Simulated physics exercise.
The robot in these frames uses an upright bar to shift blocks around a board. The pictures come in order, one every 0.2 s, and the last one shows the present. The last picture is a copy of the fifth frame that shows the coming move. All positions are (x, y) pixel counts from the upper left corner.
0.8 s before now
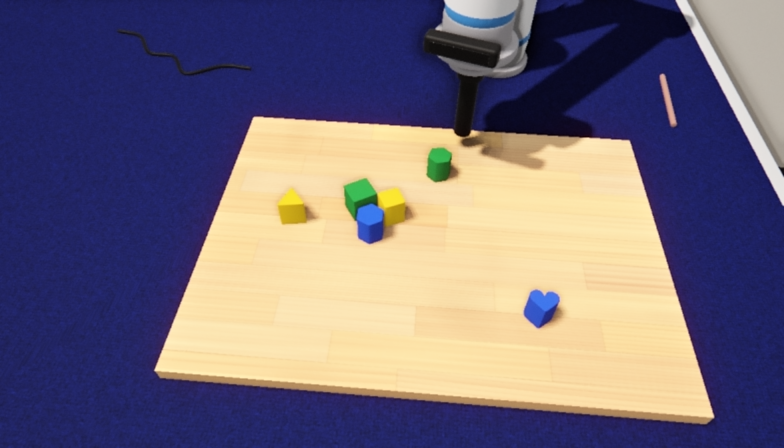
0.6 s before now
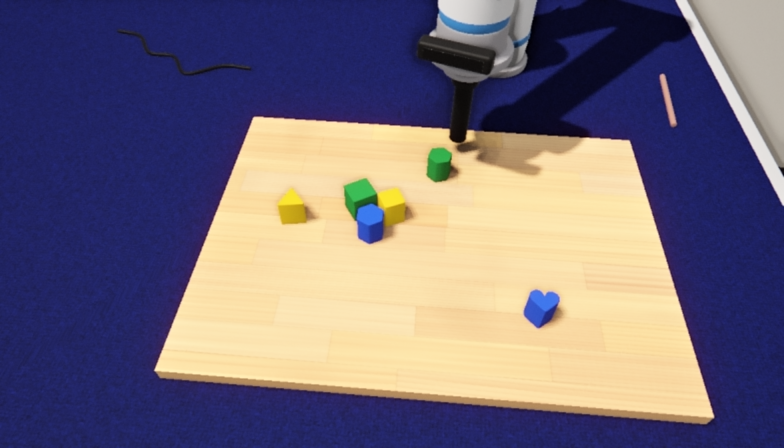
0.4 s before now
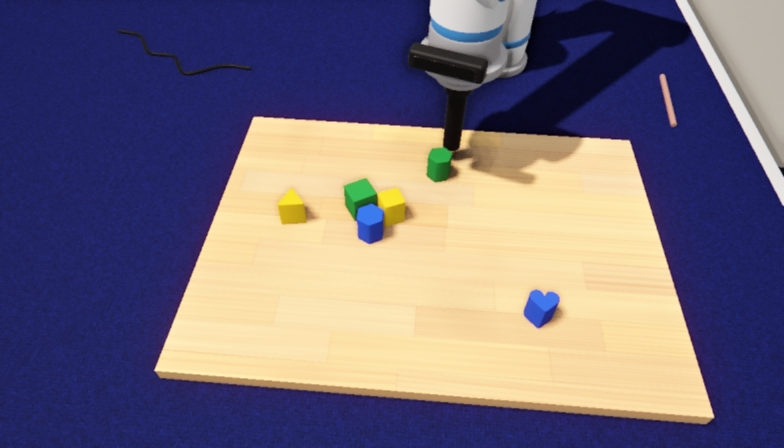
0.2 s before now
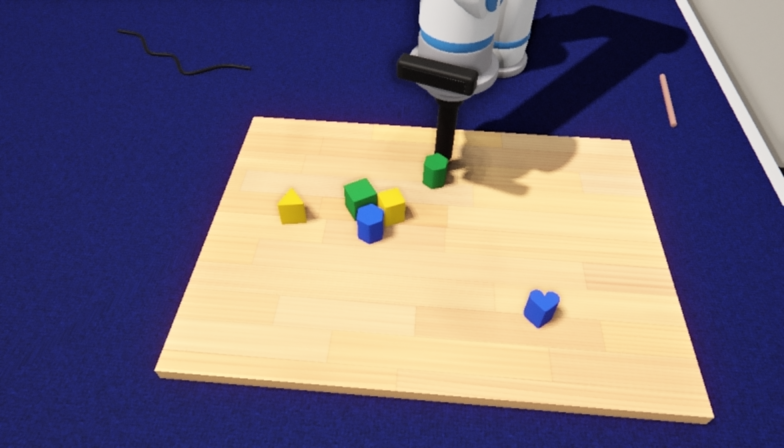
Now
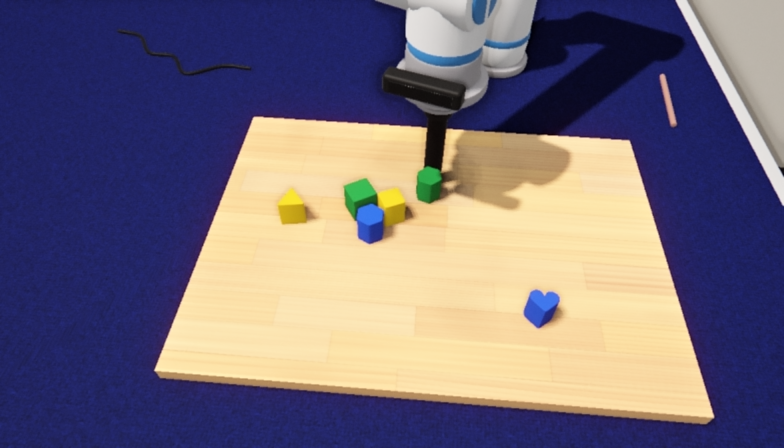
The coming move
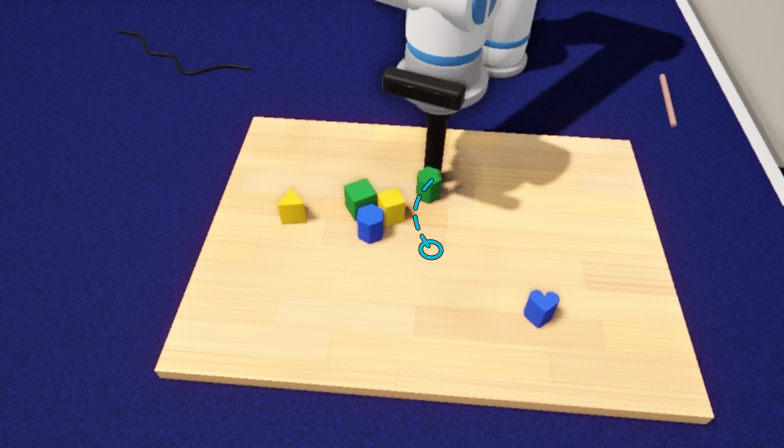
The video shows a robot arm with a black upright bar moving toward a green hexagonal block on a wooden board, then pushing it down and slightly left, nearer a cluster of green, yellow and blue blocks.
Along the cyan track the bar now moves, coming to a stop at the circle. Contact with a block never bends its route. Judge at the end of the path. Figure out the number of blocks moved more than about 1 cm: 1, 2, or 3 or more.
Once the path ends, one block will have shifted.
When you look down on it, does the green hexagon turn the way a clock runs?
No.
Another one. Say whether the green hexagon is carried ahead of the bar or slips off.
I'd say it is still being pushed.
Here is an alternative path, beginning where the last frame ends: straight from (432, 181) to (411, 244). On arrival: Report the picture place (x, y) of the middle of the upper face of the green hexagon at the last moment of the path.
I predict (421, 243).
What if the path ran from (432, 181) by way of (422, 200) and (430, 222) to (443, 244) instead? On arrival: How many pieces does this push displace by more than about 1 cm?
In total, one block gets moved by over 1 cm.
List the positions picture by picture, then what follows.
In the first picture, lower end of the bar at (462, 132), tops of blocks, yellow four-sided block at (392, 197), green hexagon at (440, 154).
In the second picture, bar at (458, 138), blocks as before.
In the third picture, bar at (451, 146), blocks as before.
In the fourth picture, bar at (443, 156), green hexagon at (436, 161).
In the fifth picture, bar at (433, 169), yellow four-sided block at (392, 197), green hexagon at (430, 175).
The drawn path runs from (432, 181) via (418, 201) and (417, 225), ending at (431, 250).
What follows on the original path. One third of the way, bar at (418, 189); green hexagon at (423, 197), turned 45° anticlockwise.
Two thirds of the way, bar at (418, 214); green hexagon at (426, 223), turned 55° anticlockwise.
At the end, bar at (432, 238); yellow four-sided block not moved; green hexagon at (434, 249), turned 25° anticlockwise.
